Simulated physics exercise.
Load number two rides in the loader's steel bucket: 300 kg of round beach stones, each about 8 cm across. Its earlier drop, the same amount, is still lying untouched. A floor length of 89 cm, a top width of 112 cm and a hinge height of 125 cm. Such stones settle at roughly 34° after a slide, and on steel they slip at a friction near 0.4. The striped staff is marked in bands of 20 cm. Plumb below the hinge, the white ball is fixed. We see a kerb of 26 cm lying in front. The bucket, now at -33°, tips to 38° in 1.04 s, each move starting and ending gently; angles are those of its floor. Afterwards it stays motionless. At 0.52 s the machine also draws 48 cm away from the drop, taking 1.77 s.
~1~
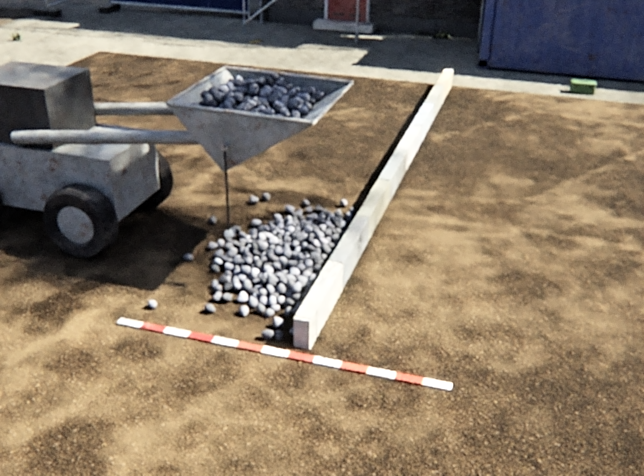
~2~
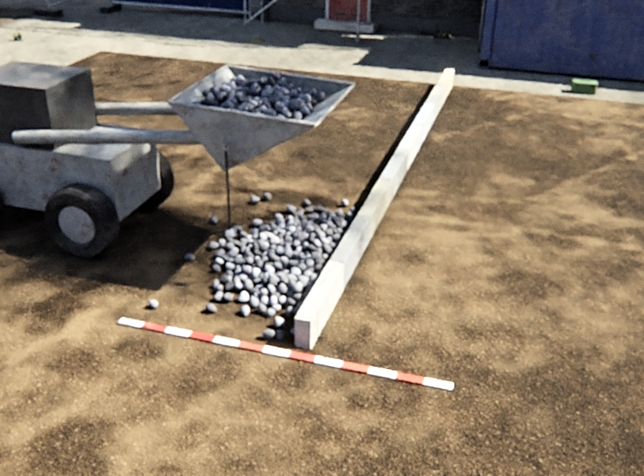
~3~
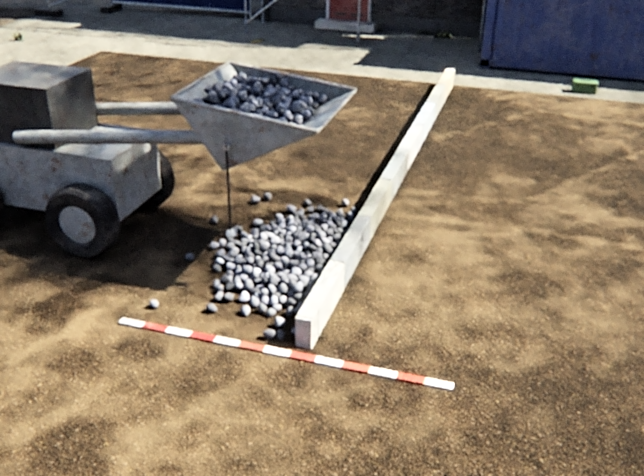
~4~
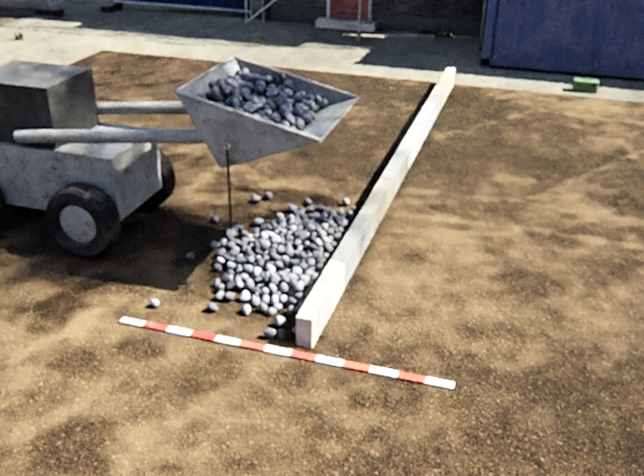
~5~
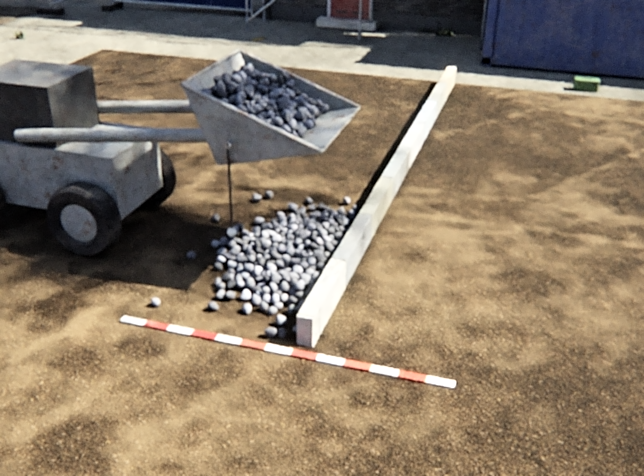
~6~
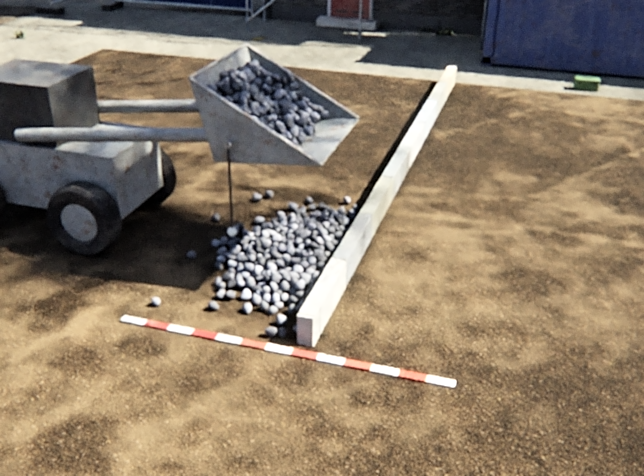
The grey loader's steel bucket, full of grey stones, slowly tilted forward, its back edge rising and its front lip dipping, above a heap of similar stones lying beside a long pale kerb.
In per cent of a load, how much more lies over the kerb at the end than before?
Some 16 per cent more.
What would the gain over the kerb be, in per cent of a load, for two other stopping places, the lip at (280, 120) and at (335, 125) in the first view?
Case one about 0 %, case two about 40 %.
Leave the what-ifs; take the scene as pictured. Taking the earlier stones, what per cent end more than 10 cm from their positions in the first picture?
5 %.
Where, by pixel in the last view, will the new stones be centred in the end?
Near (326, 242).
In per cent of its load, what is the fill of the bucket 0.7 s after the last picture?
Roughly 55 per cent is still inside.
Then, 0.3 s after the last picture the floor is at 27°; in per cent of one load, 100 in the bucket, 100 on this side of the kerb; the foremost stones are at (327, 273).
Then, 0.7 s after the last picture the floor is at 38°; in per cent of one load, 54 in the bucket, 146 on this side of the kerb; the foremost stones are at (341, 237).
Then, 2.3 s after the last picture the floor is at 38°; in per cent of one load, 0 in the bucket, 184 on this side of the kerb, 16 over the kerb; the foremost stones are at (501, 272).
Then, 4.9 s after the last picture the floor is at 38°; in per cent of one load, 0 in the bucket, 184 on this side of the kerb, 16 over the kerb; the foremost stones are at (501, 272). Net gain over the kerb, 16.
